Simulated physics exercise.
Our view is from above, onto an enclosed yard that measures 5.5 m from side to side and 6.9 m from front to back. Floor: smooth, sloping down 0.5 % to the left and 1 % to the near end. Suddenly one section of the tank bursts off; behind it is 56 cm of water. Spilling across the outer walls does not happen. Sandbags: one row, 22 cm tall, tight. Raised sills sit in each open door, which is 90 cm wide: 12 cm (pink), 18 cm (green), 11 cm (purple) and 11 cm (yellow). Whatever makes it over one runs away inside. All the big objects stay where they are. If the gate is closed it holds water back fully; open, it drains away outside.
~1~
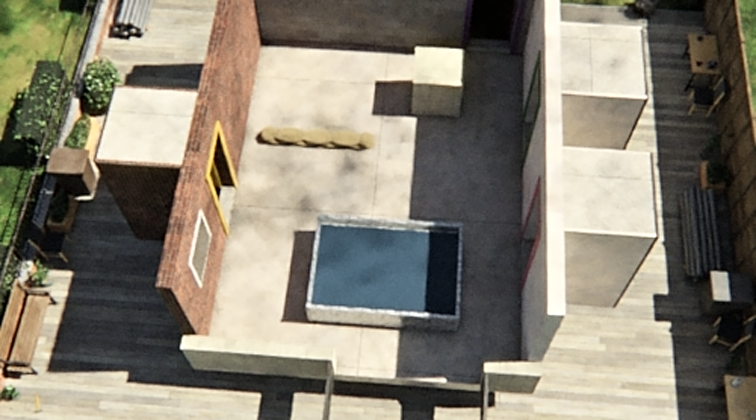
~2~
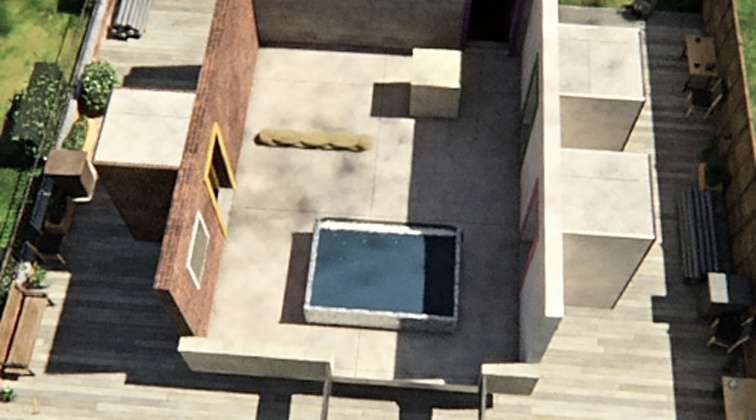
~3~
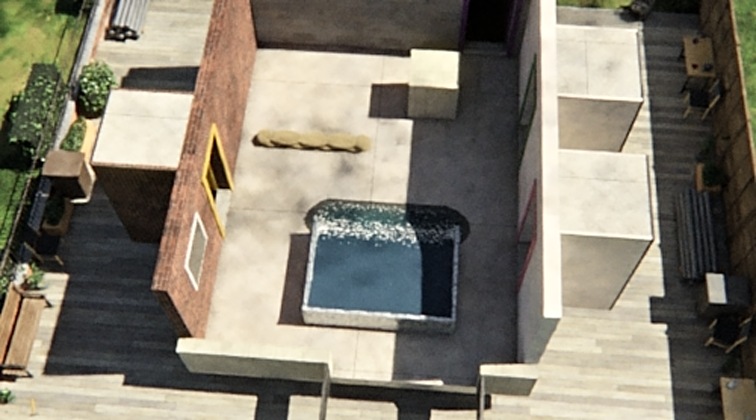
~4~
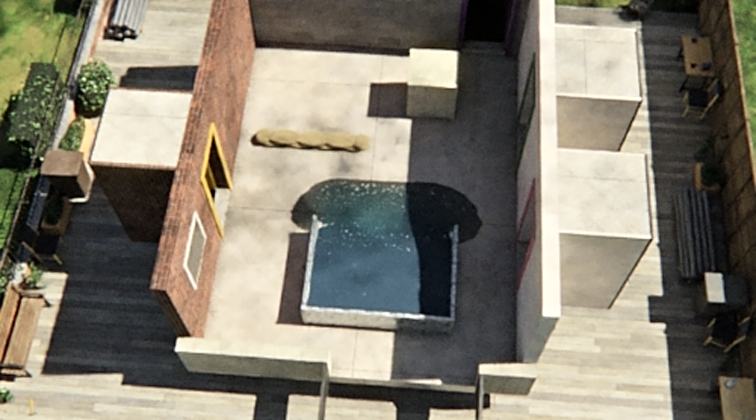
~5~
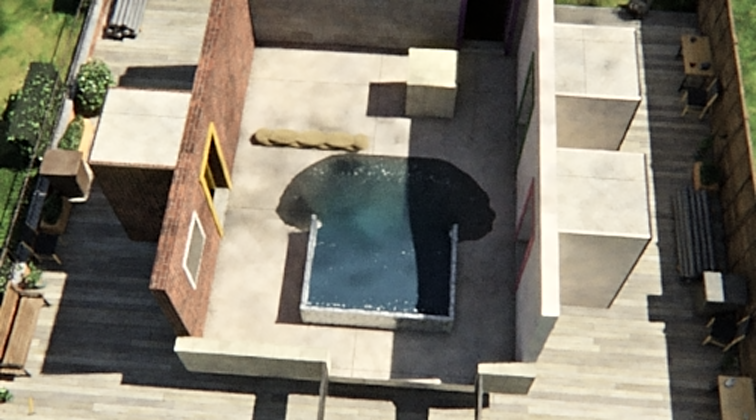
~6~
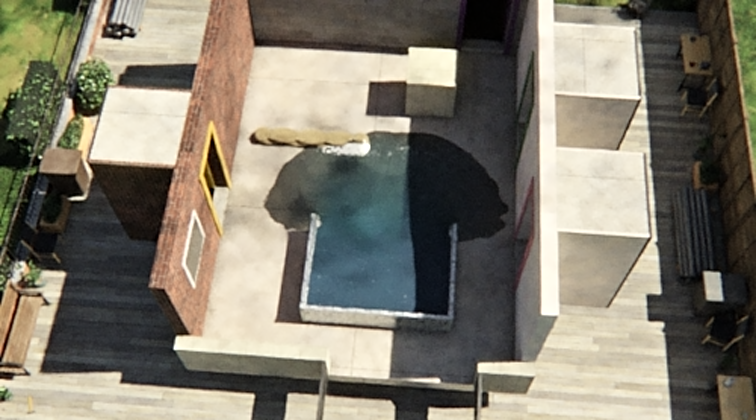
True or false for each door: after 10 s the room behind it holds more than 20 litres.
Pink door: False; green door: False; purple door: True; yellow door: False.
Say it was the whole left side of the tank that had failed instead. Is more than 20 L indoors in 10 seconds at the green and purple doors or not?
Then: Green under, purple under.
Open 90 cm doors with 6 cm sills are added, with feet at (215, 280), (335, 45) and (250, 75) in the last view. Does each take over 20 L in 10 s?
The first one doesn't reach it, the second one exceeds it, and the third one exceeds it.
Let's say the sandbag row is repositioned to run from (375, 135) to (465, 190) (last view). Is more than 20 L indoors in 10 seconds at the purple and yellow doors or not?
Checking the limit, purple is fine, yellow is fine.
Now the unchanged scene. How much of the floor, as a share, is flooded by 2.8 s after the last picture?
Close to 70 in a hundred.
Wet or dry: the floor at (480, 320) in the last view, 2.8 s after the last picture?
By then the spot is spared.
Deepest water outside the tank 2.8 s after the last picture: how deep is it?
Around 23 centimetres.
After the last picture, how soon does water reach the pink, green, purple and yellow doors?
So, pink at 2.8 s, then green at 0.6 s, purple at 1.2 s, and yellow at 1.4 s.
Then, 0.7 s after the last picture water covers 40 % of the floor and is deepest (32 cm) near (355, 157); pink door not reached, green door 4 cm at the sill, 0 L in, purple door not reached, yellow door not reached.
Then, 1.5 s after the last picture water covers 55 % of the floor and is deepest (30 cm) near (413, 122); pink door not reached, green door 10 cm at the sill, 0 L in, purple door 6 cm at the sill, 0 L in, yellow door 5 cm at the sill, 0 L in.
Then, 2.8 s after the last picture water covers 70 % of the floor and is deepest (23 cm) near (254, 54); pink door not reached, green door 18 cm at the sill, 4 L in, purple door 17 cm at the sill, 22 L in, yellow door 11 cm at the sill, 0 L in.
Then, 5.3 s after the last picture water covers 90 % of the floor and is deepest (16 cm) near (360, 111); pink door 5 cm at the sill, 0 L in, green door 8 cm at the sill, 6 L in, purple door 8 cm at the sill, 41 L in, yellow door 7 cm at the sill, 1 L in.
Then, 9.3 s after the last picture water covers 95 % of the floor and is deepest (14 cm) near (201, 351); pink door 5 cm at the sill, 0 L in, green door 5 cm at the sill, 6 L in, purple door 2 cm at the sill, 42 L in, yellow door 6 cm at the sill, 1 L in.
